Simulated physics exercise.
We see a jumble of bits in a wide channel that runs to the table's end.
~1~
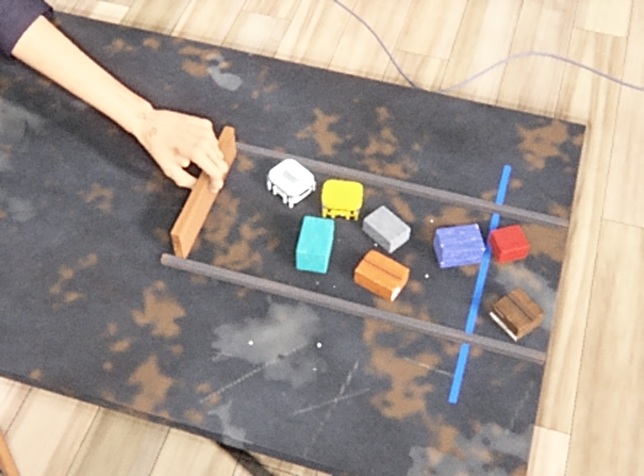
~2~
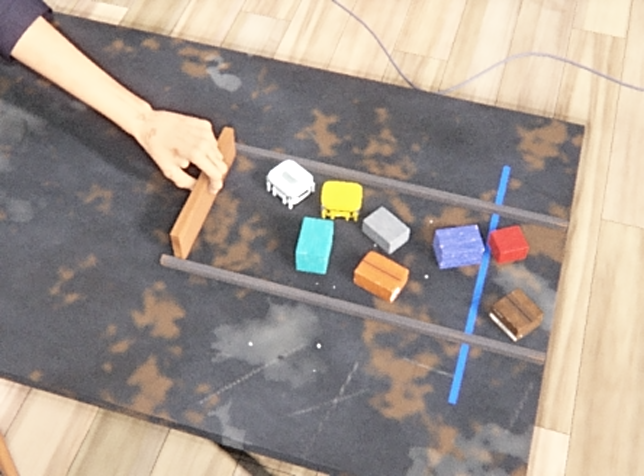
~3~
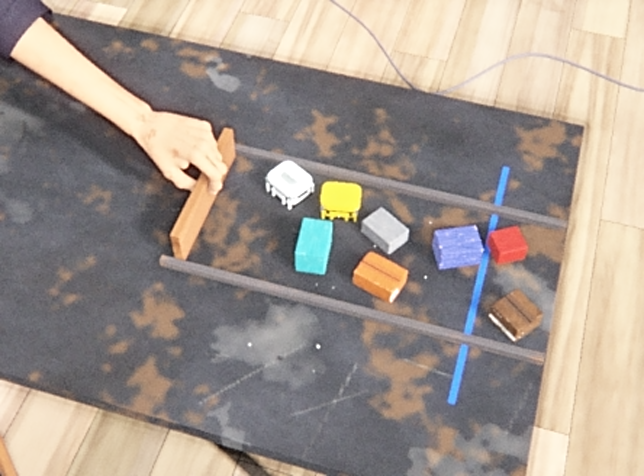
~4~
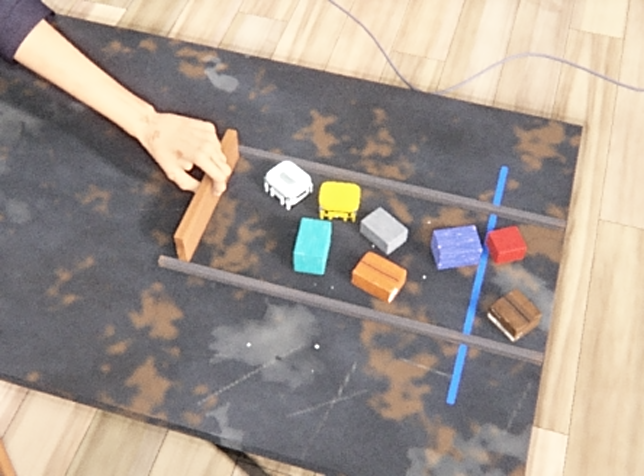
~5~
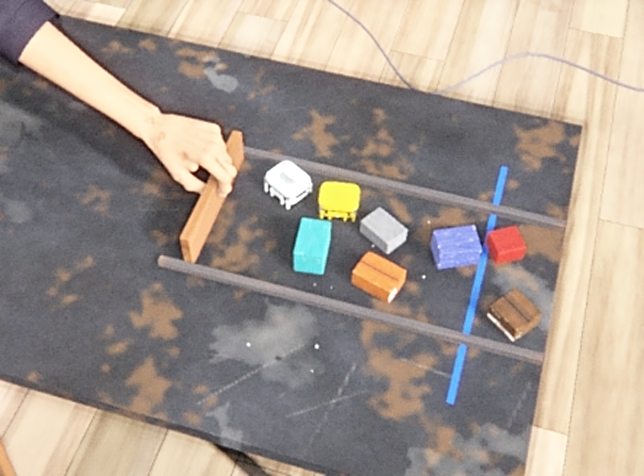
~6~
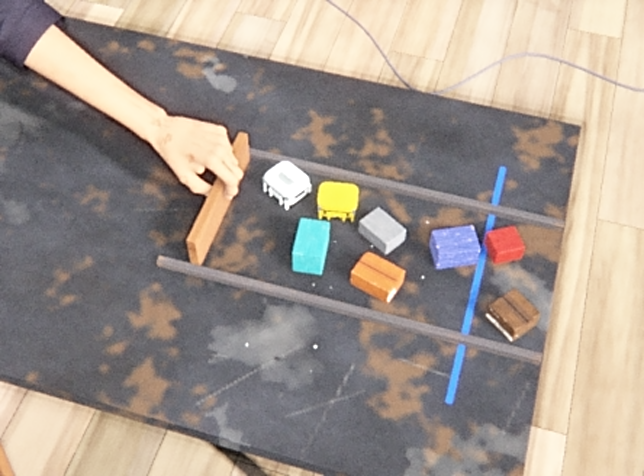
On a dark tabletop, a hand slides a wooden board slightly right toward scattered, still blocks.
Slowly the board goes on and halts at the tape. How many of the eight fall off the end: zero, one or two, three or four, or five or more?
The number that fall off is one or two.
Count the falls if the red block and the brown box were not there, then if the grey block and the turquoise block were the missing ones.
Fallen: 0, and 1 in the other try.
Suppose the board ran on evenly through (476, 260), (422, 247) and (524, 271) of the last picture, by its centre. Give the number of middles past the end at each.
Place by place, 2, 0 and 6.
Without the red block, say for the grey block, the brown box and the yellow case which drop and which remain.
The grey block does not fall, the brown box is lost, the yellow case survives.
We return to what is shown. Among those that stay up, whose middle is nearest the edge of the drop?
It is the blue block.
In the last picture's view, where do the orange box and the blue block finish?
The orange box at (524, 320), the blue block at (556, 271).
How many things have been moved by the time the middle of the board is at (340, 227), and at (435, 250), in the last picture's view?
At the one place 5, at the other 8.
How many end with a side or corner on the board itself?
The number is 2.
Soon after, none off yet; brown box at rest near (513, 315); red block at rest near (504, 245); blue block at rest near (454, 247).
Then, none off yet; brown box at rest near (513, 315); red block at rest near (506, 245); blue block moved a little near (474, 255).
At rest, the number that fall off is one or two; fallen, red block and brown box.
